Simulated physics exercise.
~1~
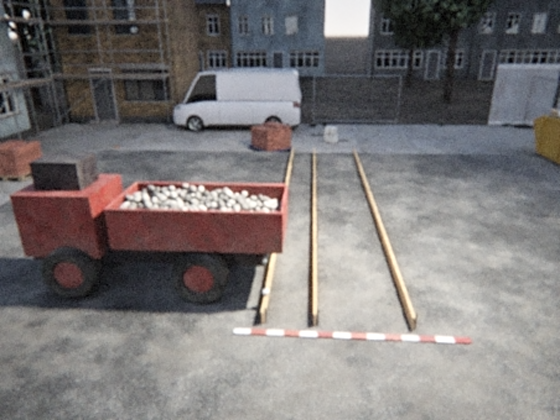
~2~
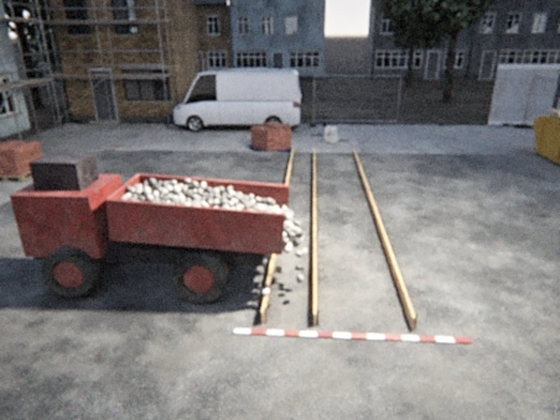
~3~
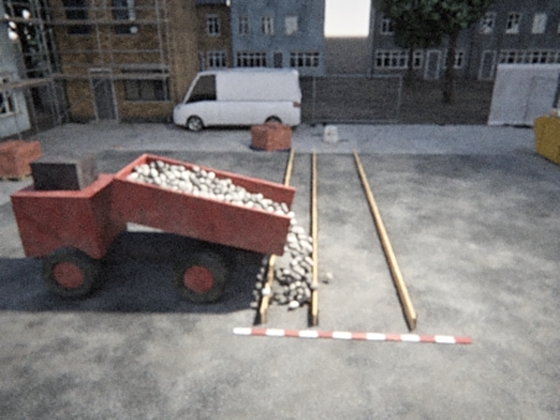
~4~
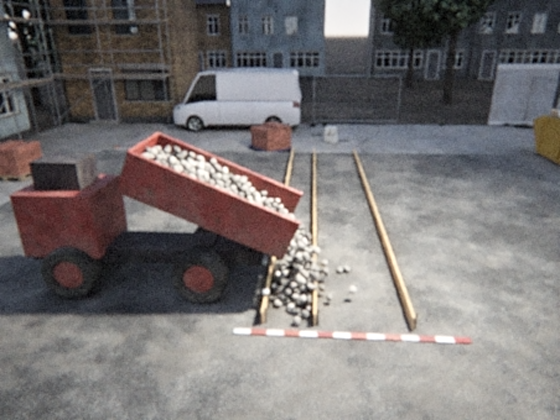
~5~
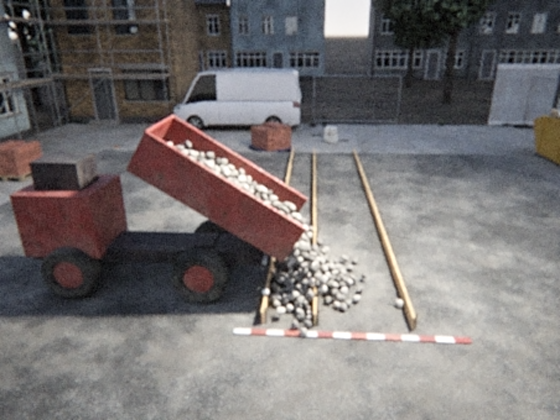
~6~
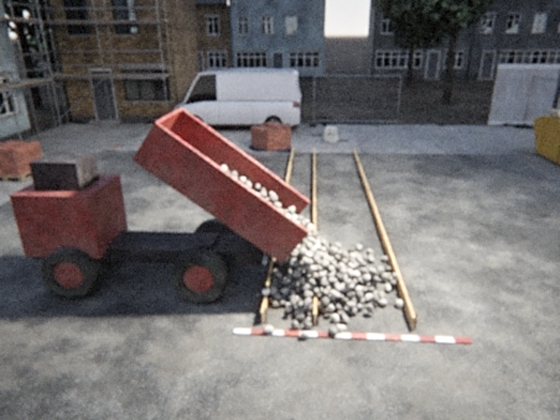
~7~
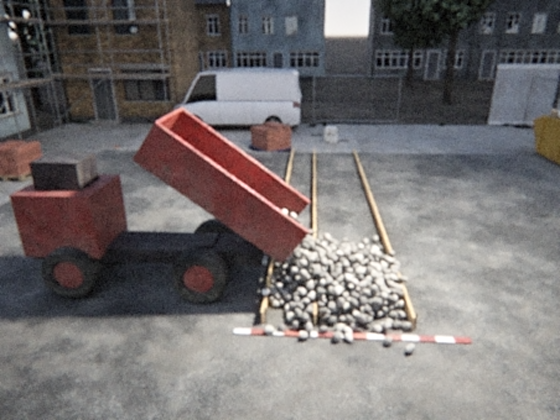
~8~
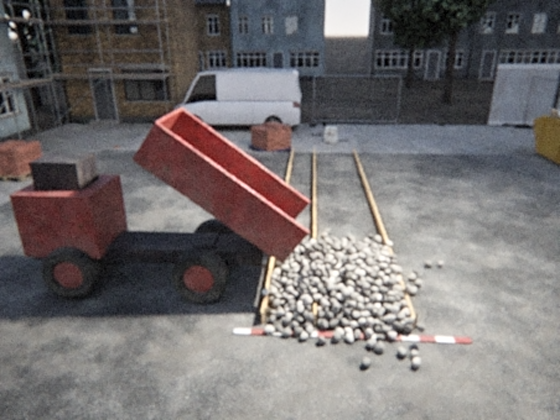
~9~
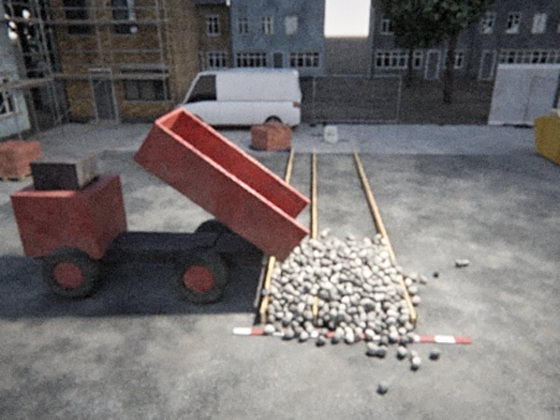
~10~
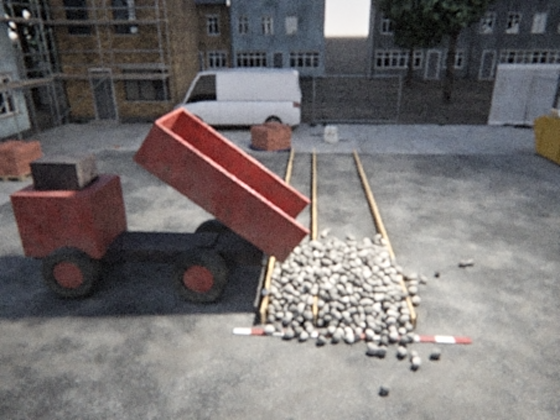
On a grey building yard, with a white van, a fence and houses behind, a red tipping truck loaded with pale rounded stones stands left of three long boards on the ground. Its bed begins to tilt down toward the right, and the first stones drop around the nearest board. As the bed steepens, the stones slide out faster, heaping over the middle board and spreading toward the farthest one. The bed stops at a steep slant and empties. The stones settle in a broad pile covering part of the striped staff, with a few scattered beyond it.
